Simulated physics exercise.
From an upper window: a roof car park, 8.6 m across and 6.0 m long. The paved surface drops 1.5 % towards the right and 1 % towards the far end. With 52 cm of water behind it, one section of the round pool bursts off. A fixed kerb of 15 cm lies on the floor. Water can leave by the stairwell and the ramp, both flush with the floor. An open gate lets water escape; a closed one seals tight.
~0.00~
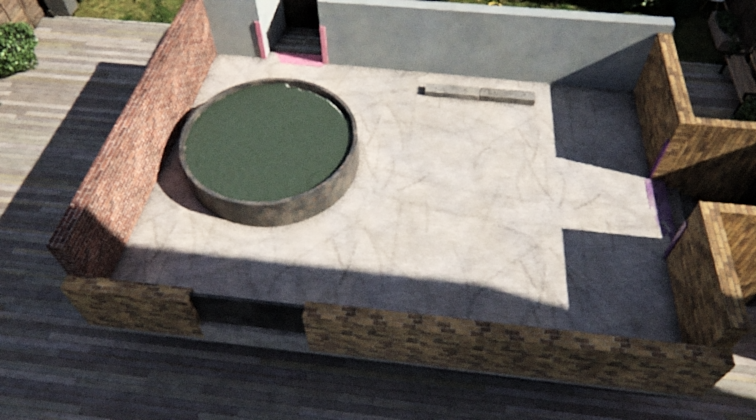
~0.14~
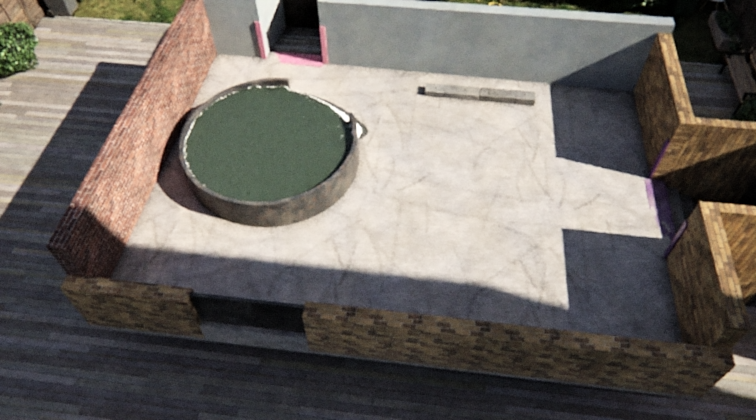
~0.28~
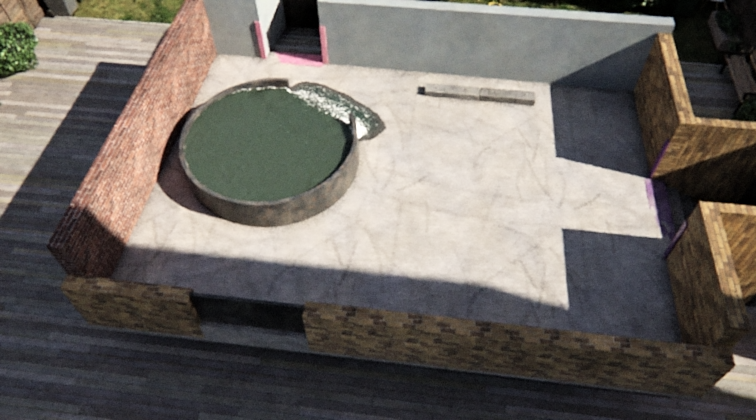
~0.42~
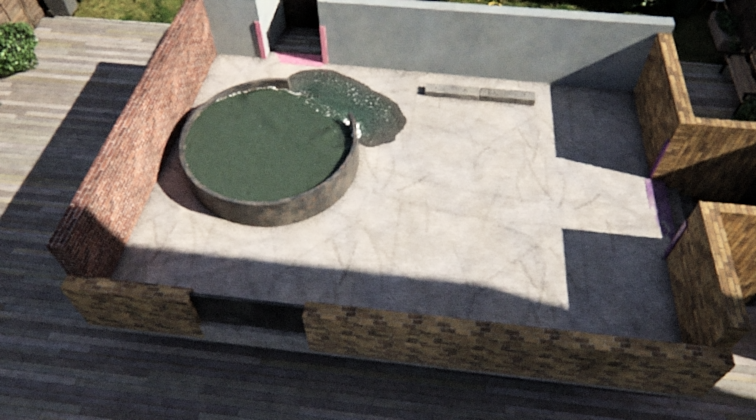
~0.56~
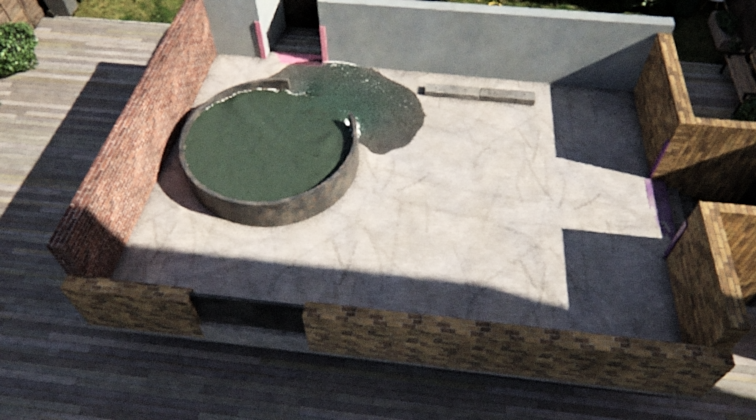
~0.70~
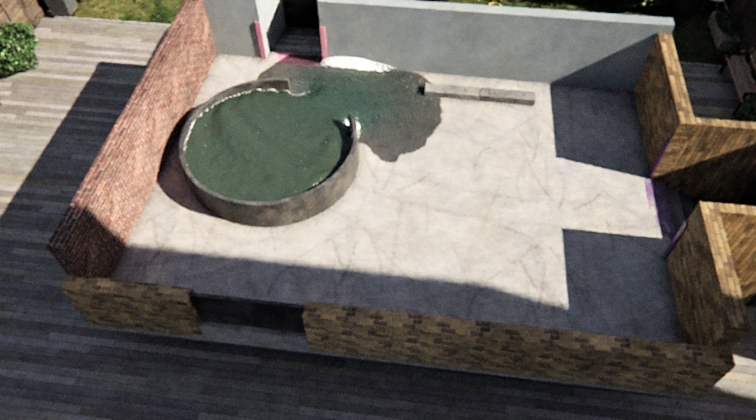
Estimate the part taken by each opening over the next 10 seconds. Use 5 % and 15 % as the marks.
Shares: The gate takes not even 5 %; the flight of stairs down (marked purple) takes between 5 and 15 %; the ramp down (marked pink) takes between 5 and 15 %.
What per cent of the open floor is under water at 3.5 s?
Some 35 per cent of it.
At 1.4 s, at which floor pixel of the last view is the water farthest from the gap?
Near (511, 86).
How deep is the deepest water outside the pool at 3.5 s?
Roughly 38 cm.
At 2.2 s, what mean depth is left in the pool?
Some 32 cm.
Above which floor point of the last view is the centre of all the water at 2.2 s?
Around (323, 134).
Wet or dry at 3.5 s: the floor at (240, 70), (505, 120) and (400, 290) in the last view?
In turn: Flooded, wet, dry.
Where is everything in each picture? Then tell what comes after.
Still water, 52 cm deep, in the round pool at (270, 139), in the first frame.
Water pours out at (326, 107) and has run 0.8 m, to (359, 137); deepest outside 24 cm, 52 cm at the round pool's back, in the second frame.
Water pours out at (326, 109) and has run 1.1 m, to (380, 128); deepest outside 25 cm, 52 cm at the round pool's back, in the third frame.
Water pours out at (326, 110) and has run 1.4 m, to (398, 116); deepest outside 24 cm, 52 cm at the round pool's back, in the fourth frame.
The front is at (416, 103), 1.8 m from the gap at (326, 110); 4.0 m2 of floor is under water; 52 cm left at the back of the round pool, in the fifth frame.
The front is at (435, 99), 2.2 m from the gap at (326, 110); 5.0 m2 of floor is under water; 51 cm left at the back of the round pool, in the sixth frame.
After 1.4 s water covers 15 % of the floor and is deepest (39 cm) near (352, 71); gone so far, the gate 0 %, the flight of stairs down (marked purple) 0 %, the ramp down (marked pink) 1 %.
After 2.2 s water covers 20 % of the floor and is deepest (38 cm) near (352, 71); gone so far, the gate 0 %, the flight of stairs down (marked purple) 0 %, the ramp down (marked pink) 3 %.
After 3.5 s water covers 35 % of the floor and is deepest (38 cm) near (631, 97); gone so far, the gate 0 %, the flight of stairs down (marked purple) 0 %, the ramp down (marked pink) 6 %.
After 6.0 s water covers 60 % of the floor and is deepest (24 cm) near (631, 97); gone so far, the gate 0 %, the flight of stairs down (marked purple) 4 %, the ramp down (marked pink) 9 %.
After 10.0 s water covers 80 % of the floor and is deepest (18 cm) near (631, 97); gone so far, the gate 0 %, the flight of stairs down (marked purple) 9 %, the ramp down (marked pink) 12 %.
